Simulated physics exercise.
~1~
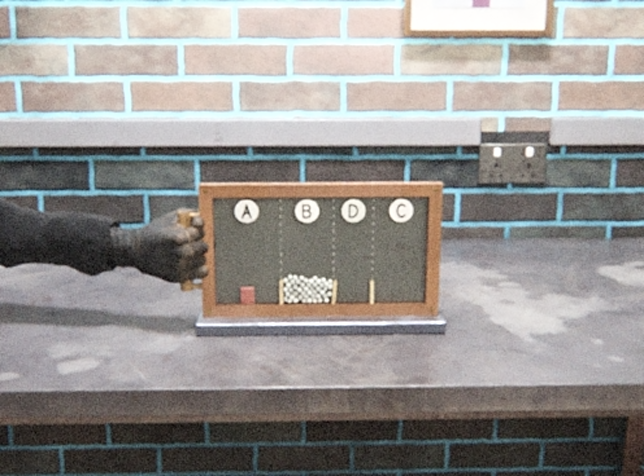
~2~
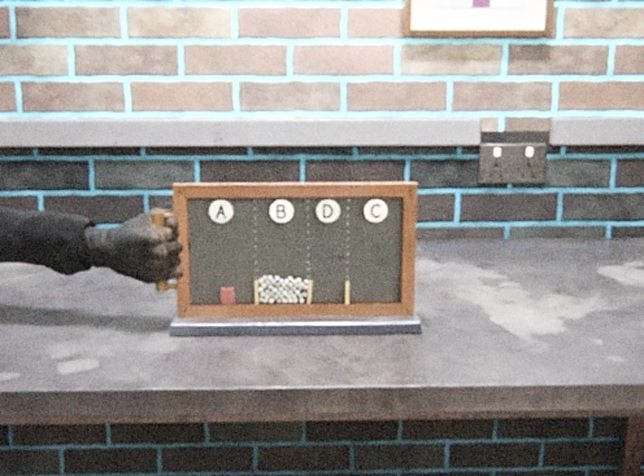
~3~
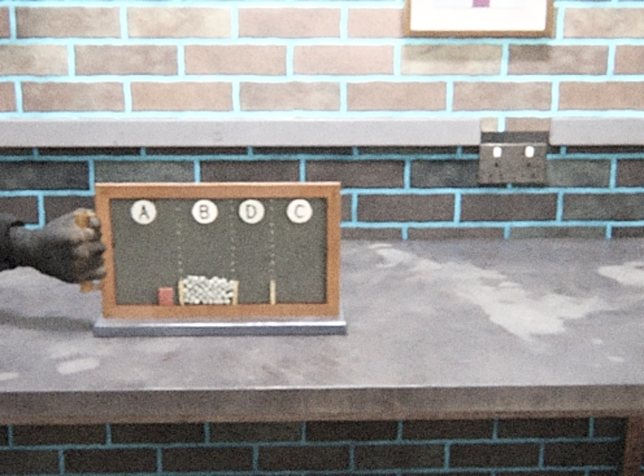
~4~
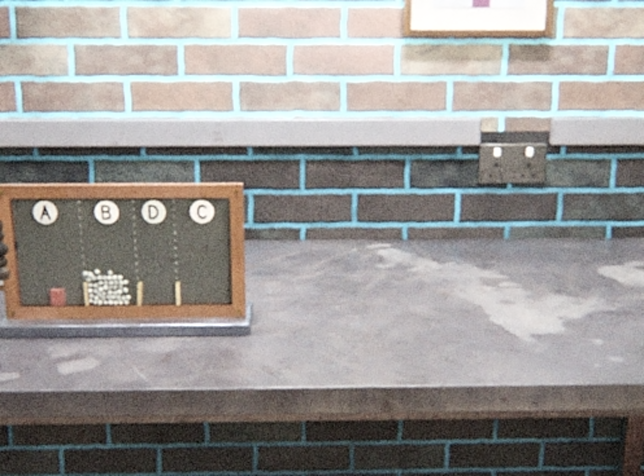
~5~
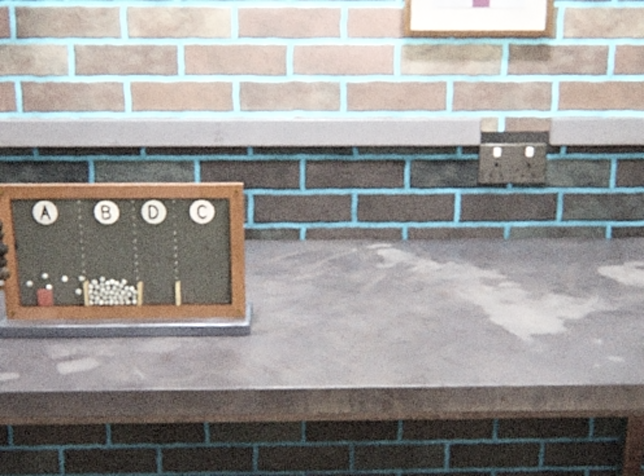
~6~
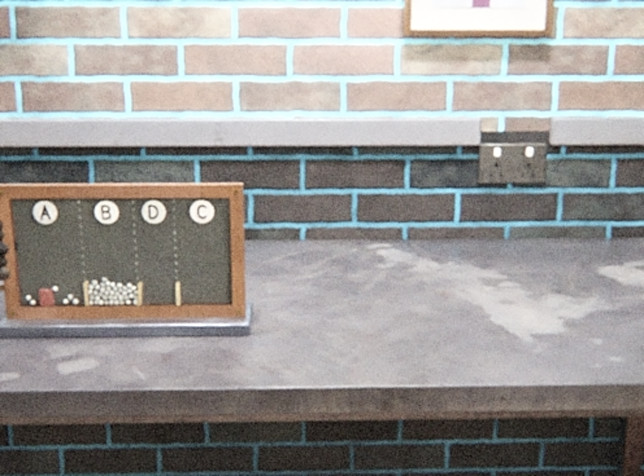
At the start, a gloved hand grips the left end of a wood-framed, clear-fronted case standing on a grey table, with small white pills penned between short dividers under B and a red block under A. The hand moves the case left along the table, the pills staying packed together. As the case reaches the left edge of view and stops, the pills heap up toward the left of their pen. Several spill over the divider into strip A, scattering around the block. They settle on the floor there, while most remain under B and strips D and C stay empty.
